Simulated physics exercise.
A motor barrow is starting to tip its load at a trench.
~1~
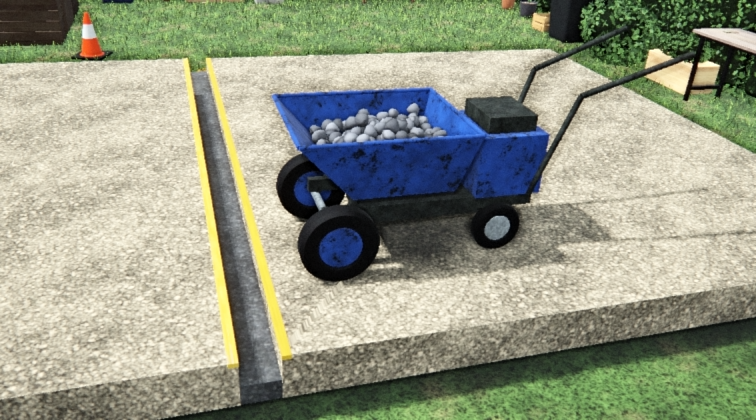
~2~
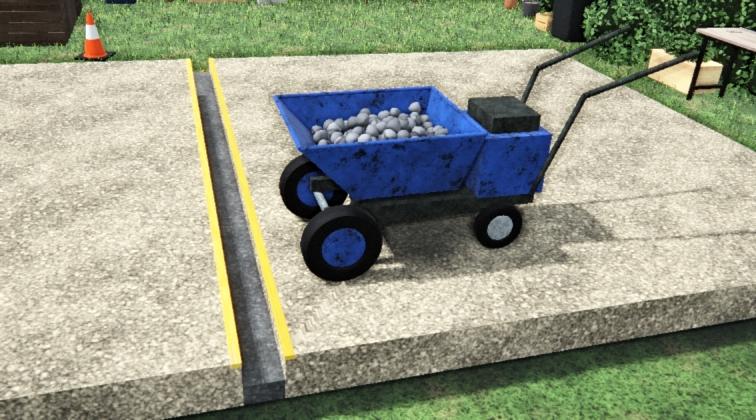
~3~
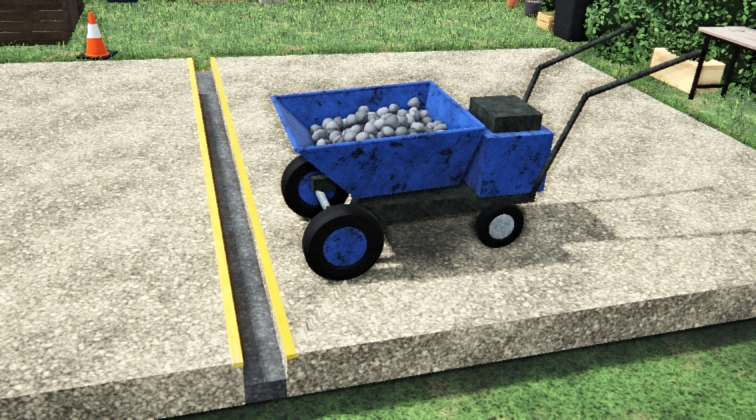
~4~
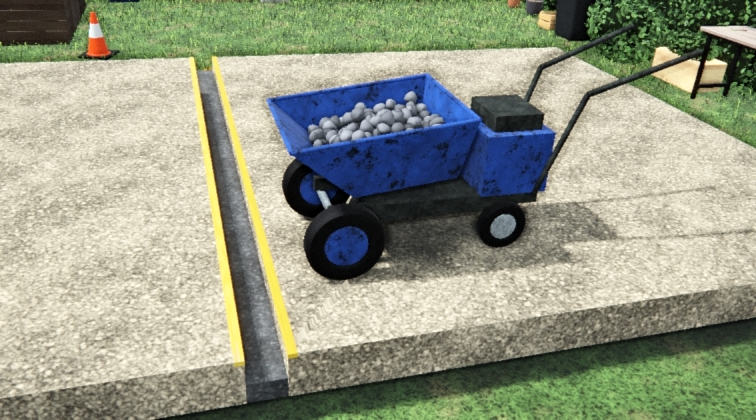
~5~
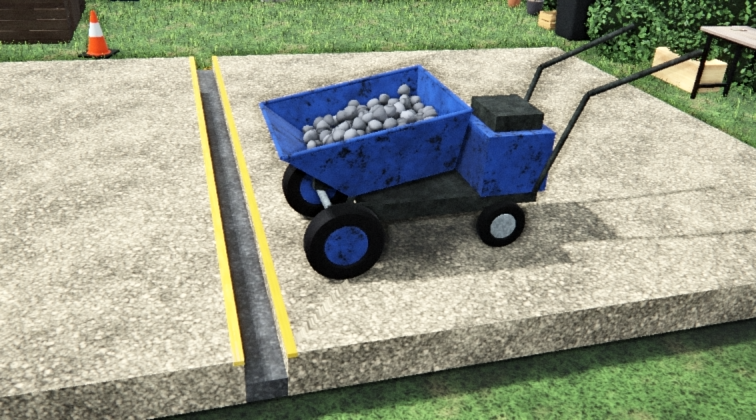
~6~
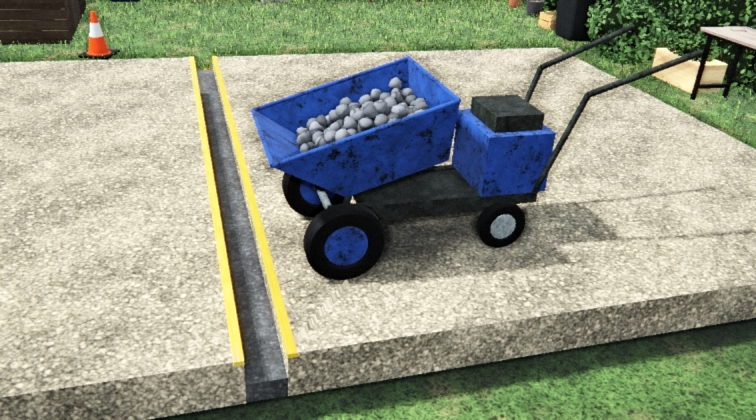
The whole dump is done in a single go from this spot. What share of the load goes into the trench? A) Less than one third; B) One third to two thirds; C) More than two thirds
Answer: A.
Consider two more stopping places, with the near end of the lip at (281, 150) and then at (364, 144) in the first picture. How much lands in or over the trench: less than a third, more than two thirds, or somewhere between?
So the first position comes out as under a third, the second as the middle third.
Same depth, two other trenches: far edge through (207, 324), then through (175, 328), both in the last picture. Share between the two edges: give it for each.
Around 30 percent first, around 70 percent second.
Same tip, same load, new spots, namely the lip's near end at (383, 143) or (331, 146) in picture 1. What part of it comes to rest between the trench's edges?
About 50 per cent for the first spot and about 40 per cent for the second.
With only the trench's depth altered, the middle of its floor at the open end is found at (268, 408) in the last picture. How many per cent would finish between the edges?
Estimated share: Approx. 0 per cent.
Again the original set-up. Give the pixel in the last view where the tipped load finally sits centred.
About (168, 252).
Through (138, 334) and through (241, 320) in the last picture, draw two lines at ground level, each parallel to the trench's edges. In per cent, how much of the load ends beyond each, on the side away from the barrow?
20 % and 80 %, in that order.
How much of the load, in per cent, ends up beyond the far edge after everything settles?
Estimate: Around 85 per cent.
Just after the last frame, skip tipped steeply; every one in the skip.
A moment on, skip tipped steeply; the larger part in the skip; roughly a quarter beyond it; just a few falling.
Further on, skip tipped right over; about a tenth in the skip; the larger part beyond it.
When it is over, skip tipped right over; about a tenth in the skip; just a few in or heaped over the trench; the larger part beyond it.
